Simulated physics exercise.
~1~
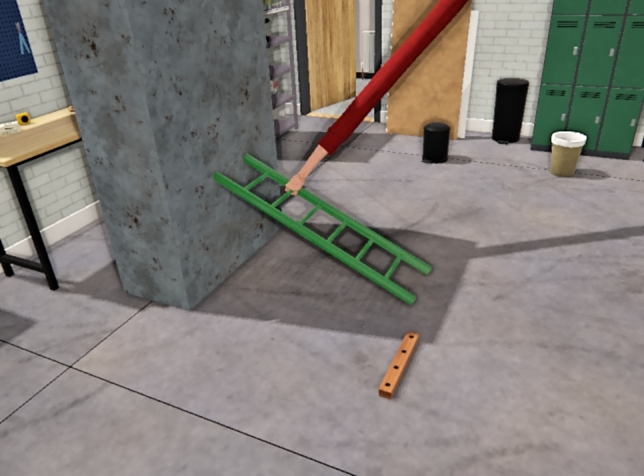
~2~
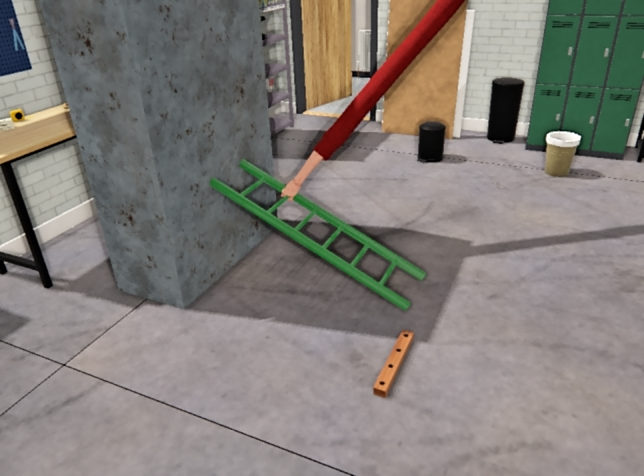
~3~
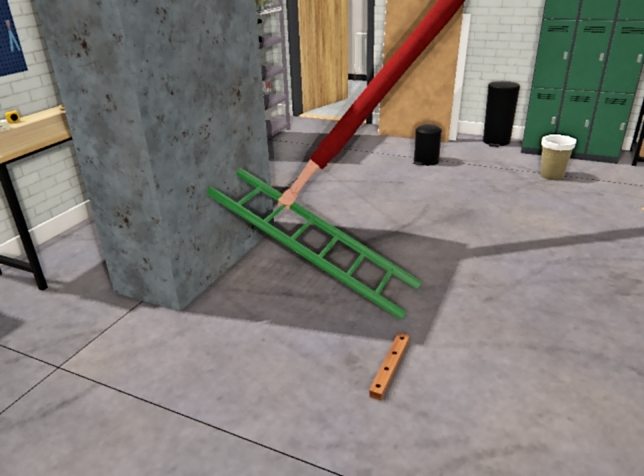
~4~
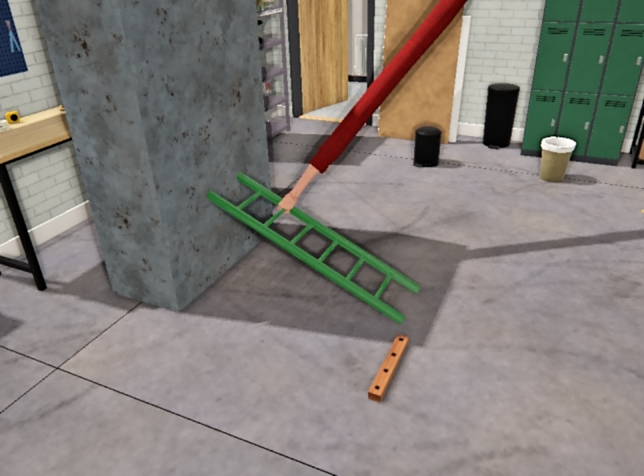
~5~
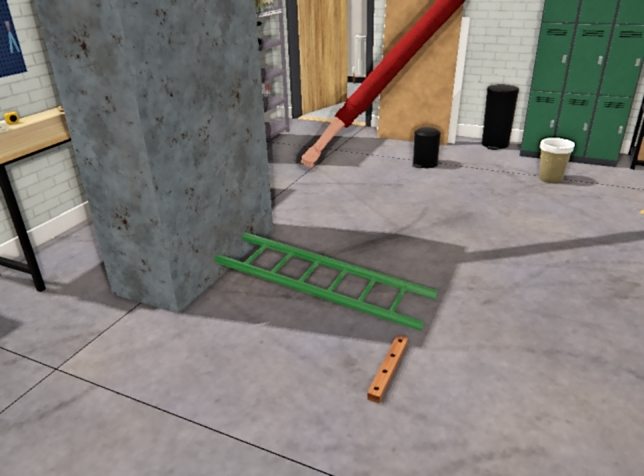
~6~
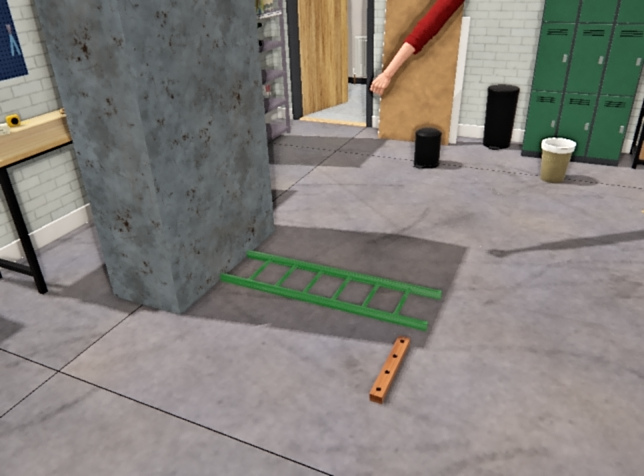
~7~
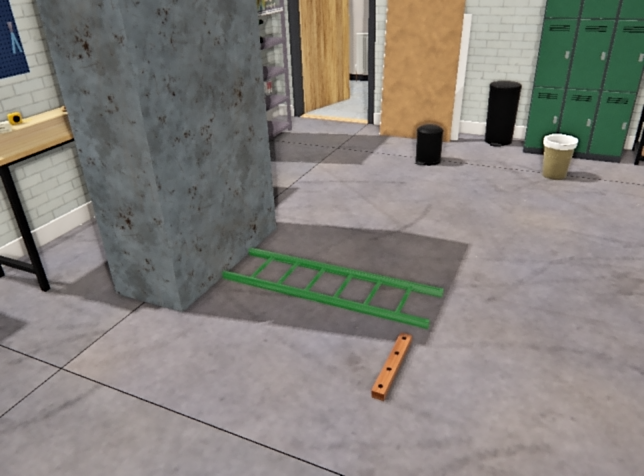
A green ladder-like gate leans at a slant against a large, mottled grey block on a concrete floor, seen from slightly above by a gently swaying camera. An orange-brown strip of wood with dark holes lies in front of it, with green lockers and bins behind at right and a workbench at left. A hand in a red sleeve holds the gate near its upper end as it shifts down slightly. The hand lets go and draws back, and the gate slips down along the block. It ends lying on the floor behind the unmoved strip, the arm gone.
